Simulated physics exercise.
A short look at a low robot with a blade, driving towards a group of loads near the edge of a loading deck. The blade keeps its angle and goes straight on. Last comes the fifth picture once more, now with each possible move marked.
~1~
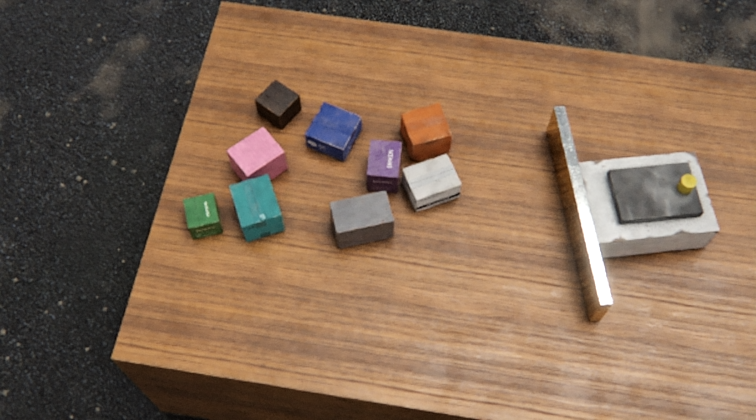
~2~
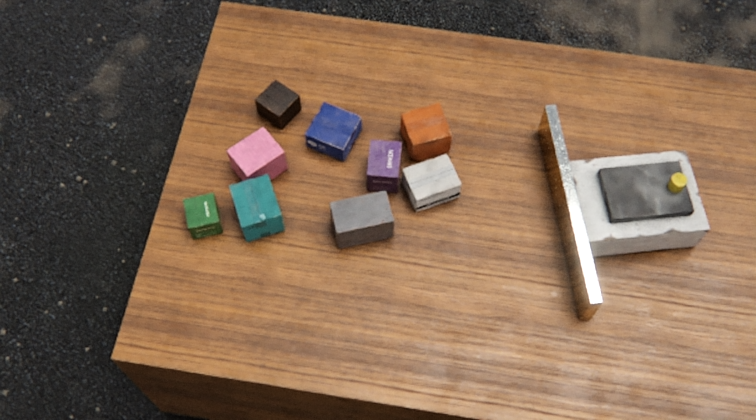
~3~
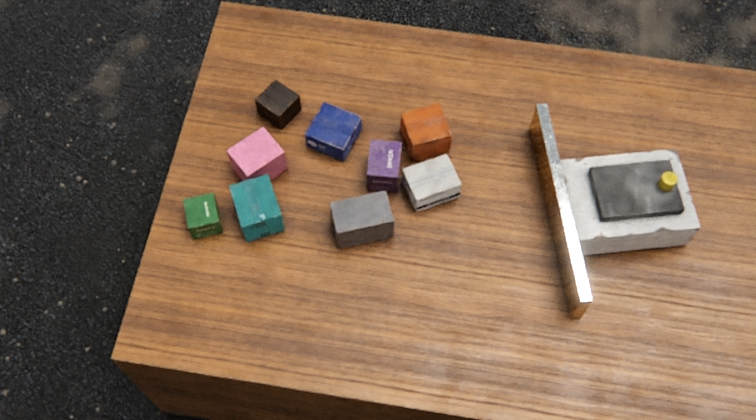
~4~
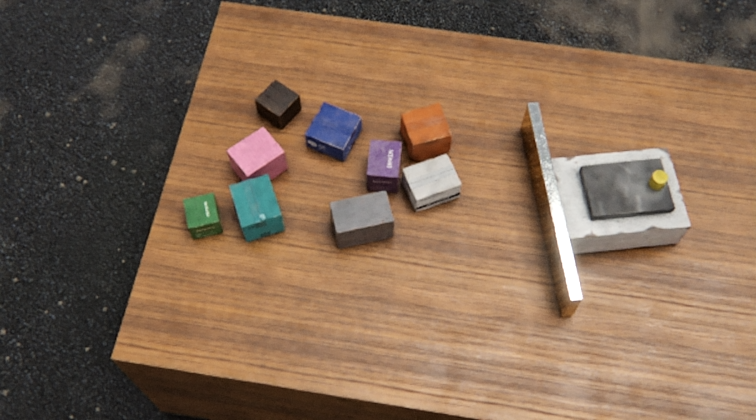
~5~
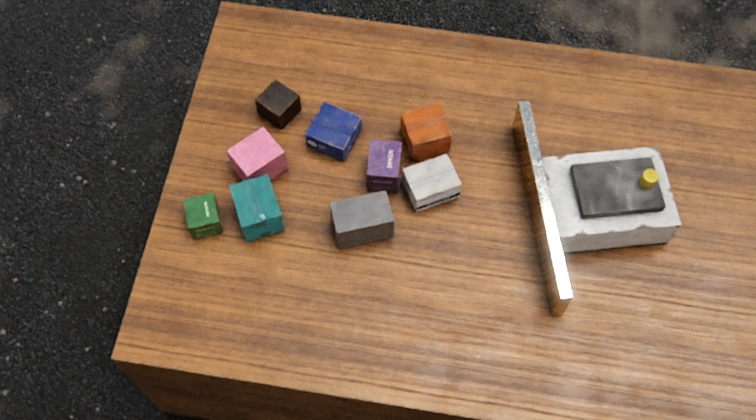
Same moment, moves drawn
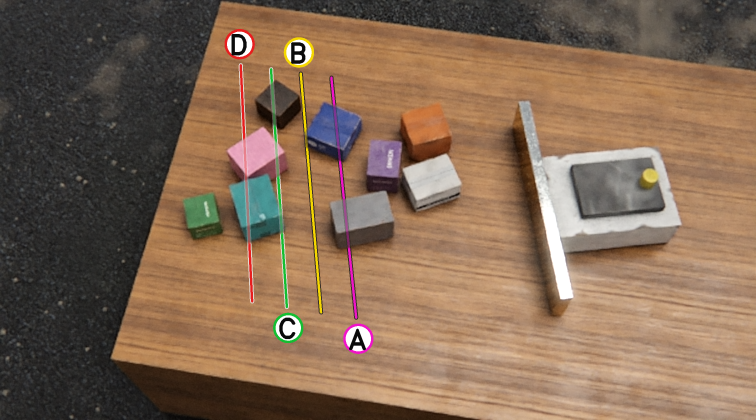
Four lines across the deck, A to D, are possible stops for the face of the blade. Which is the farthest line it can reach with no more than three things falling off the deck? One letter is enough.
No fourth one falls up to D.
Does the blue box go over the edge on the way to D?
Yes.
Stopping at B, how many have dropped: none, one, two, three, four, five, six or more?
In all, none.
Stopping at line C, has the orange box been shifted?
Yes.
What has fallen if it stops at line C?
It is the pink crate.
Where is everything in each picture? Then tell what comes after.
In the first frame, white box (432, 183); orange box (425, 133); robot (649, 193).
In the second frame, robot (639, 192); blue box (334, 131).
In the third frame, robot (629, 190); black crate (278, 104).
In the fourth frame, robot (620, 189); green box (203, 216).
In the fifth frame, robot (611, 188); white box (432, 183); orange box (425, 133); pink crate (257, 159).
On the copy, A at (343, 189); B at (310, 185); C at (278, 180); D at (246, 175).
On D. First, robot (501, 172); orange box (397, 130); purple box (360, 162).
Then, robot (393, 157); pink crate (213, 159); black crate (256, 85).
Finally, robot (311, 145); pink crate over the edge; green box over the edge; three fallen.
By contrast, A is within the limit but short; B is within the limit but short; C is within the limit but short.
